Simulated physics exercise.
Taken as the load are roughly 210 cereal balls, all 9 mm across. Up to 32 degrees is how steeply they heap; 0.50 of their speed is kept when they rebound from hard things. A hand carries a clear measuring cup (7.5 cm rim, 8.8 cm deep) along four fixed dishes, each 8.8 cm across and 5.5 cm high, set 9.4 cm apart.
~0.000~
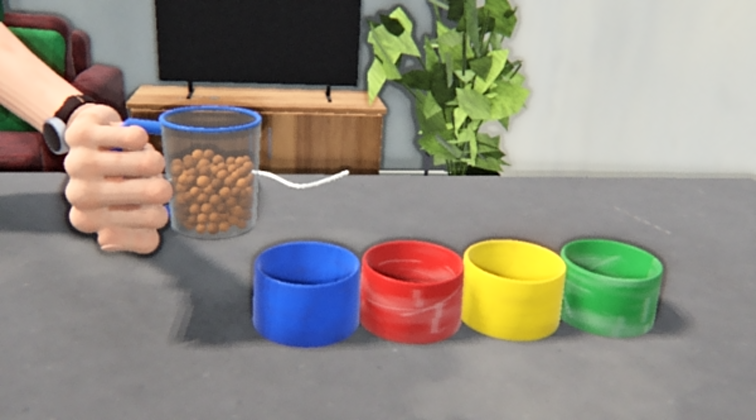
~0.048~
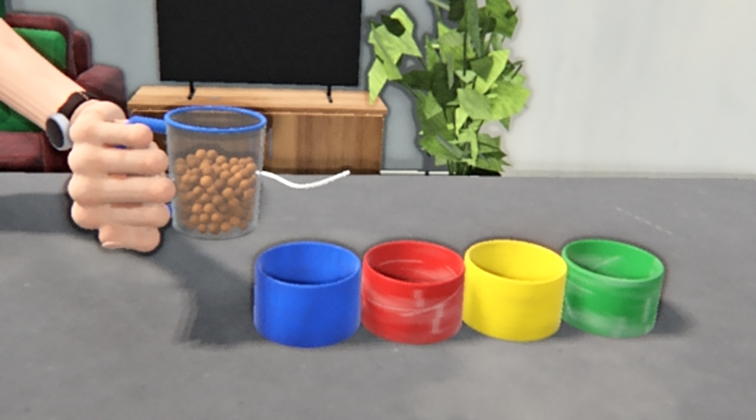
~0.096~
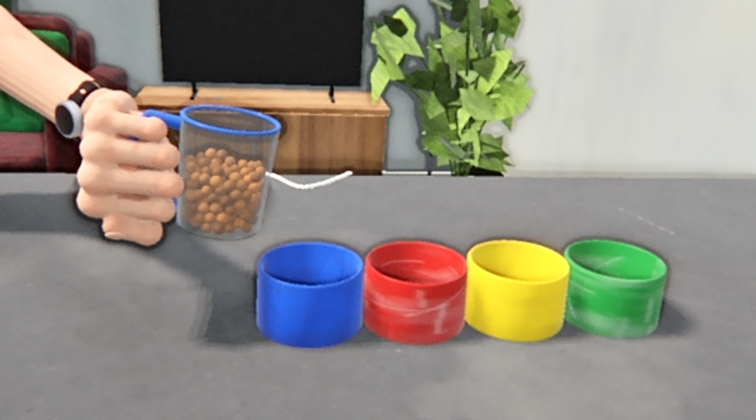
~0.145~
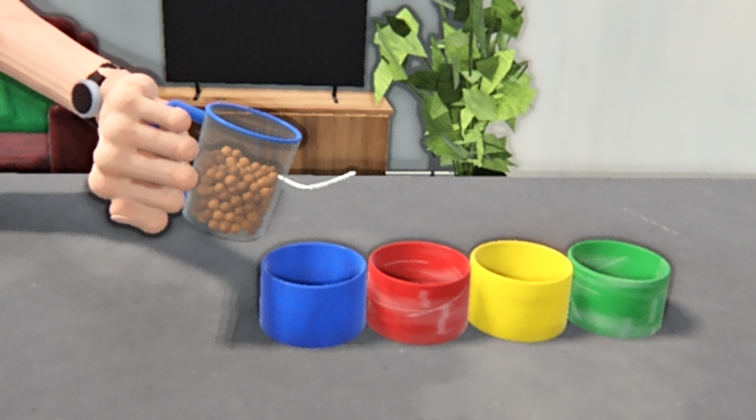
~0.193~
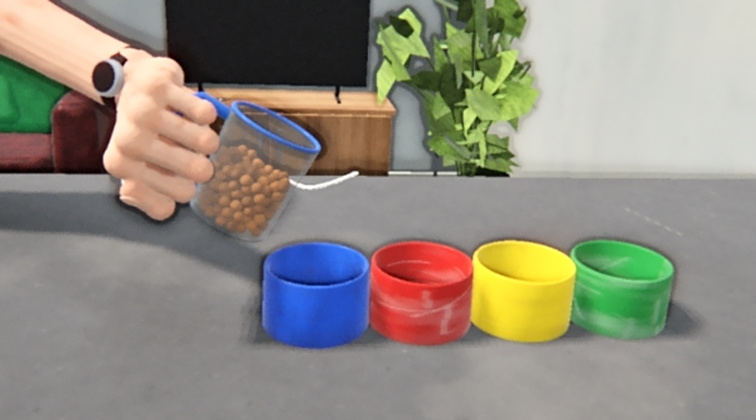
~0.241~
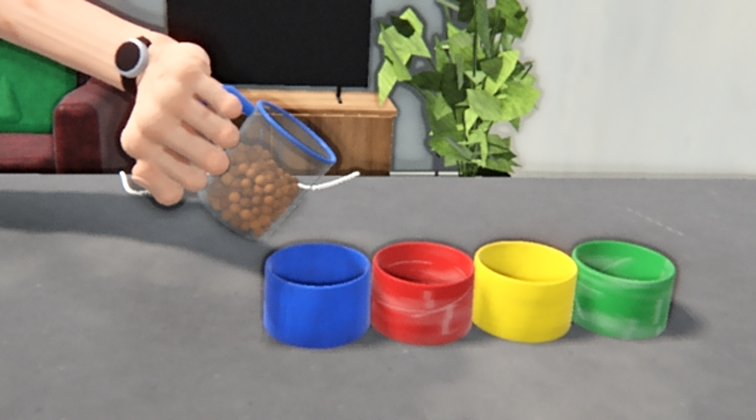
A hand held a clear, blue-rimmed cup of brown balls beside a row of blue, red, yellow and green dishes, then gradually tilted it to the right while shifting slightly that way.
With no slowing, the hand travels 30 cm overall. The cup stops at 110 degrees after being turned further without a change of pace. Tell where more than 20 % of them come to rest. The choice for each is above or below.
Red - above it, blue - below it, green - below it, yellow - above it, counter - below it.
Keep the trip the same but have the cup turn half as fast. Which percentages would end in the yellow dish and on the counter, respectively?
That gives yellow 50 with 10 for the counter.
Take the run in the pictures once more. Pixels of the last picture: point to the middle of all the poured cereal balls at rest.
(487, 304).
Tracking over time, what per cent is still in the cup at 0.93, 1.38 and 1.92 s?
At the three moments: 45, 5 and 0 percent.
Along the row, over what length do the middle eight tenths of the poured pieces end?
I'd put it at close to 13 cm.
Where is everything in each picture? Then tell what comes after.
The first frame shows cup at (213, 172), tilt 0 degrees, lip at (260, 120), moved 0.0 cm; middle of the pieces at (210, 192); blue dish at (308, 263); red dish at (414, 262); yellow dish at (515, 261); green dish at (611, 260).
The second frame shows cup at (216, 173), tilt 2 degrees, lip at (265, 122), moved 0.2 cm; middle of the pieces at (213, 192).
The third frame shows cup at (225, 173), tilt 8 degrees, lip at (279, 127), moved 0.7 cm; middle of the pieces at (220, 192).
The fourth frame shows cup at (239, 173), tilt 17 degrees, lip at (300, 137), moved 1.5 cm; middle of the pieces at (230, 191).
The fifth frame shows cup at (253, 174), tilt 27 degrees, lip at (319, 148), moved 2.4 cm; middle of the pieces at (241, 190).
The sixth frame shows cup at (265, 174), tilt 36 degrees, lip at (334, 159), moved 3.3 cm; middle of the pieces at (251, 188); blue dish at (318, 265); red dish at (424, 263); yellow dish at (526, 262); green dish at (623, 261). Its pace works out near 200 degrees a second; the hand travels 18 cm a second.
After 0.93 s, tilt 110 degrees; cup holds 45 %, red 50 %, yellow 5 %.
After 1.38 s, tilt 110 degrees; cup holds 5 %, red 45 %, yellow 40 %.
Then, at 1.92 s, tilt 110 degrees; cup holds 0 %, red 45 %, green 5 %, yellow 45 %.
By 2.2 s all is still; red 45 %, blue 0 %, green 5 %, yellow 45 %, counter 10 %.
